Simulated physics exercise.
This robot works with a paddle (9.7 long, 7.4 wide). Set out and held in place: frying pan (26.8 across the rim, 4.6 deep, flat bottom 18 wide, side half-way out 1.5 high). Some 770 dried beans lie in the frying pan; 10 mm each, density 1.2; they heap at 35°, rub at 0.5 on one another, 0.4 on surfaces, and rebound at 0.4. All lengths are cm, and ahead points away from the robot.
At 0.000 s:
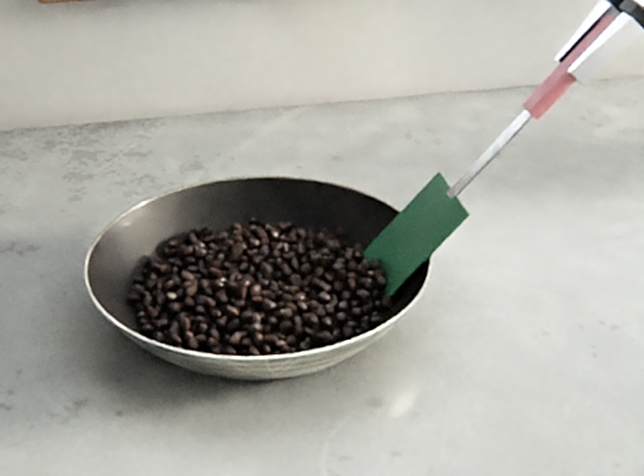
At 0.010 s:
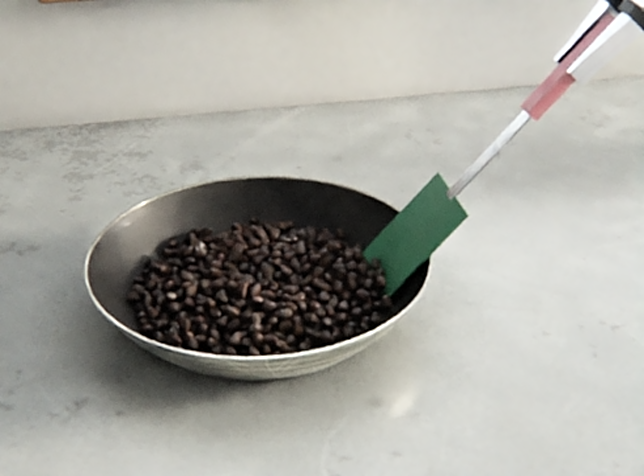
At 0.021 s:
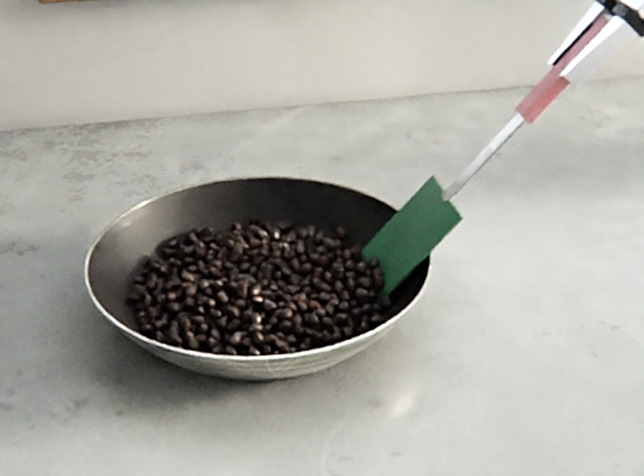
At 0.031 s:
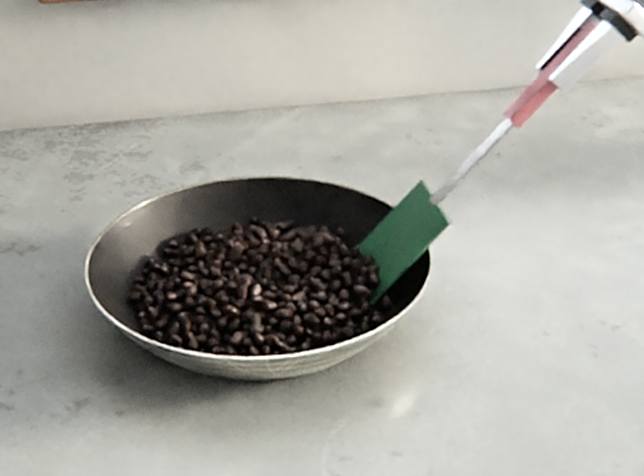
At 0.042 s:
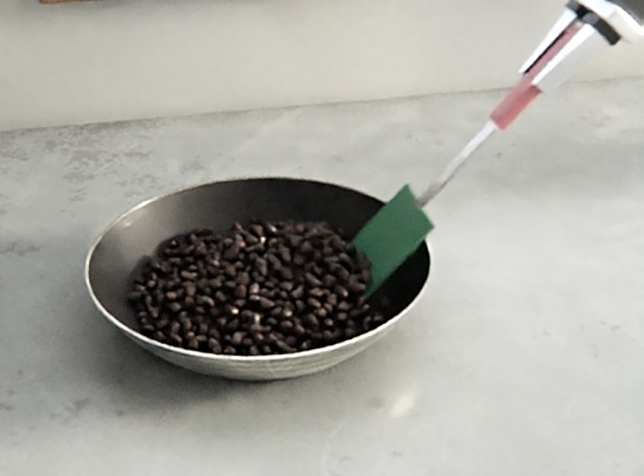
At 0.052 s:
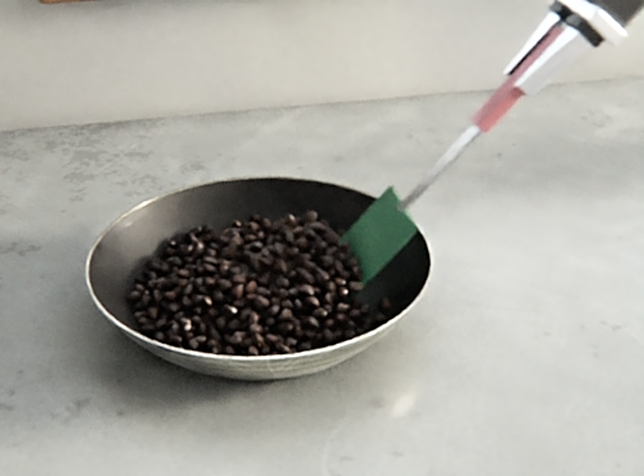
The clip opens on a shallow dark pan heaped with small dark beans on a grey surface, a green paddle held by a robotic arm resting almost still inside its right edge. The paddle then moves gradually left, pushing the beans at the right inward and exposing more of the pan's dark inner side.
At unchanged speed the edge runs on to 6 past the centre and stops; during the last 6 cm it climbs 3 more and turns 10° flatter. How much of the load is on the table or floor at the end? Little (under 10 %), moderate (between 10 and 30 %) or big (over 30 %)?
On the table or floor the share is moderate, between 10 and 30 %.
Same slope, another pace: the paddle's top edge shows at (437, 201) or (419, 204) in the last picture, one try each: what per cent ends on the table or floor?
Some 0 and 5 per cent.
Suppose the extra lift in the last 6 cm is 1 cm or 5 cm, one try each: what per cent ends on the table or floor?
About 10 and 20 per cent.
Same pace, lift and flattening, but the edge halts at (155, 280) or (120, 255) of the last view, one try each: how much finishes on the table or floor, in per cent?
About 25 and 35 per cent.
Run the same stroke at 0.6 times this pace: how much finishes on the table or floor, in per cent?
Some 5 per cent.
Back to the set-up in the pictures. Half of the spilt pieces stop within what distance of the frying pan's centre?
About 30 cm.
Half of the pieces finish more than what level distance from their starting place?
About 3 cm.
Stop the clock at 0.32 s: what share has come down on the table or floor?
Some 20 per cent.
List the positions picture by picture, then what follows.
Paddle top edge at (454, 192), sloping 48°; upper third of the load around (264, 278), from x 135 to 385, top at y 220; 771 in the frying pan, in the first picture.
Paddle top edge at (453, 193), sloping 48°; upper third of the load around (264, 278), from x 135 to 385, top at y 220, in the second picture.
Paddle top edge at (448, 195), sloping 48°; upper third of the load around (266, 277), from x 135 to 385, top at y 220, in the third picture.
Paddle top edge at (436, 200), sloping 48°; upper third of the load around (268, 278), from x 135 to 385, top at y 220, in the fourth picture.
Paddle top edge at (420, 204), sloping 48°; upper third of the load around (271, 276), from x 135 to 385, top at y 220, in the fifth picture.
Paddle top edge at (404, 206), sloping 48°; upper third of the load around (271, 270), from x 135 to 385, top at y 215; 771 in the frying pan, in the sixth picture.
By 0.08 s, sloping 48°, highest piece 6 above the table; 771 in the frying pan.
By 0.10 s, sloping 45°, highest piece 7 above the table; 771 in the frying pan.
By 0.32 s, sloping 38°, highest piece 7 above the table; 620 in the frying pan, 141 on the table or floor, 10 on the blade or in flight.
By 1.37 s, sloping 38°, highest piece 5 above the table; 620 in the frying pan, 151 on the table or floor.
Final count, 620 in the frying pan, 151 on the table or floor. That is 20 % on the table or floor.
